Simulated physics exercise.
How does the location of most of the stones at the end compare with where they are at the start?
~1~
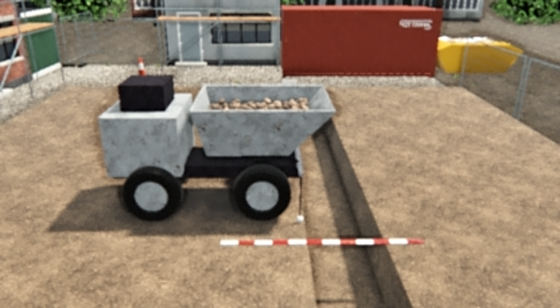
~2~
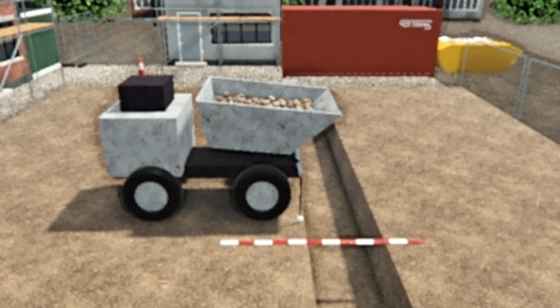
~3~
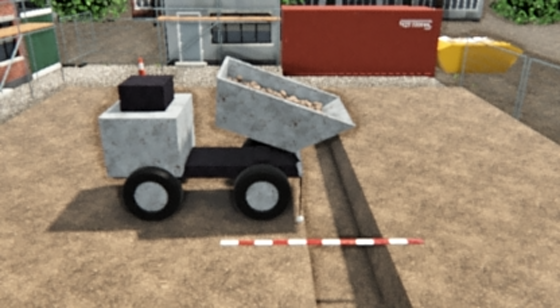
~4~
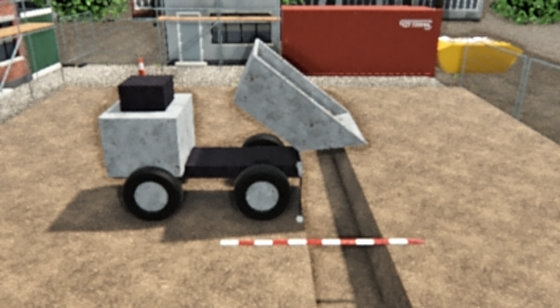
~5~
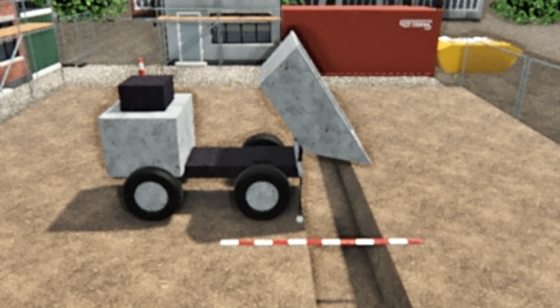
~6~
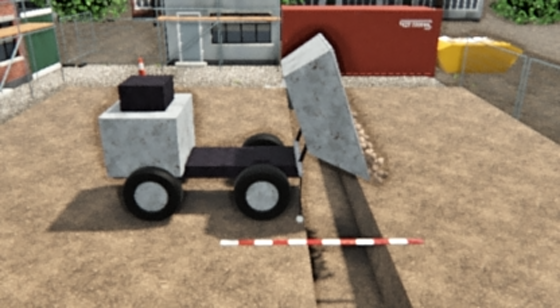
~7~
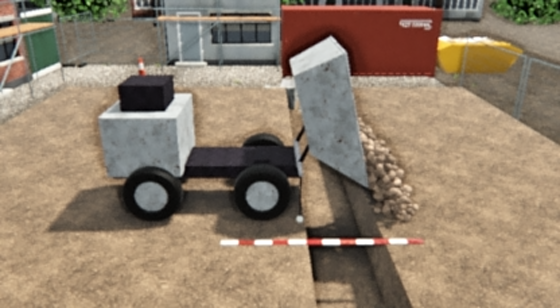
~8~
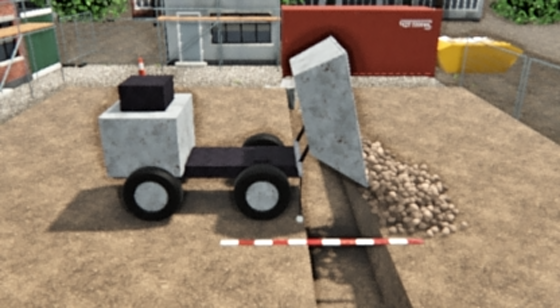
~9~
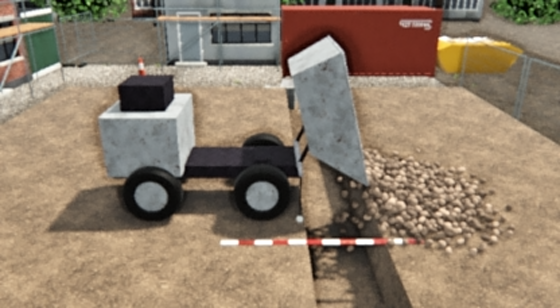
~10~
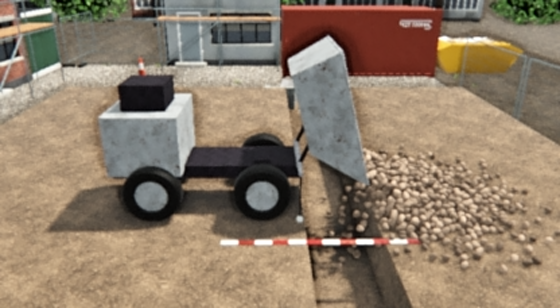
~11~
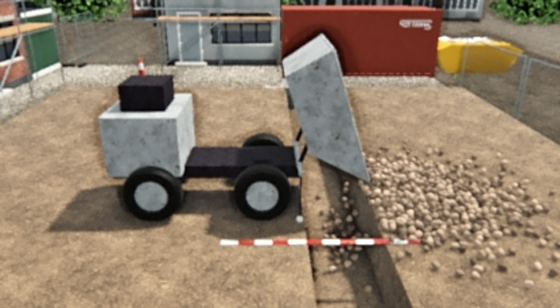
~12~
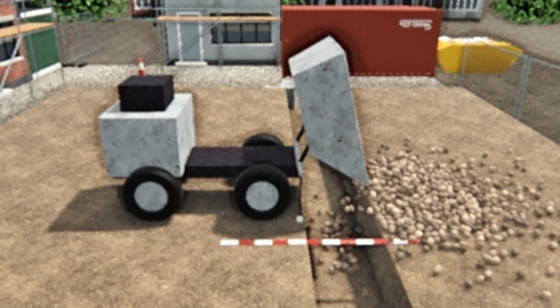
At the start the stones are together in the dumper's level skip, but by the end most of them lie scattered on the ground to the right, beyond the trench.
At first, a small grey dumper with black wheels stands side-on beside a narrow trench, its level skip loaded with round stones. The skip tips towards the right, growing steeper until its raised side hides the load. Stones then begin pouring from its lower end, and most spill onto the sandy ground beyond the trench. The pile spreads further right while some stones drop into the trench. The steep skip jerks back slightly and forward again. At the end it remains sharply tilted, with stones scattered widely across the far side and a few in the trench.
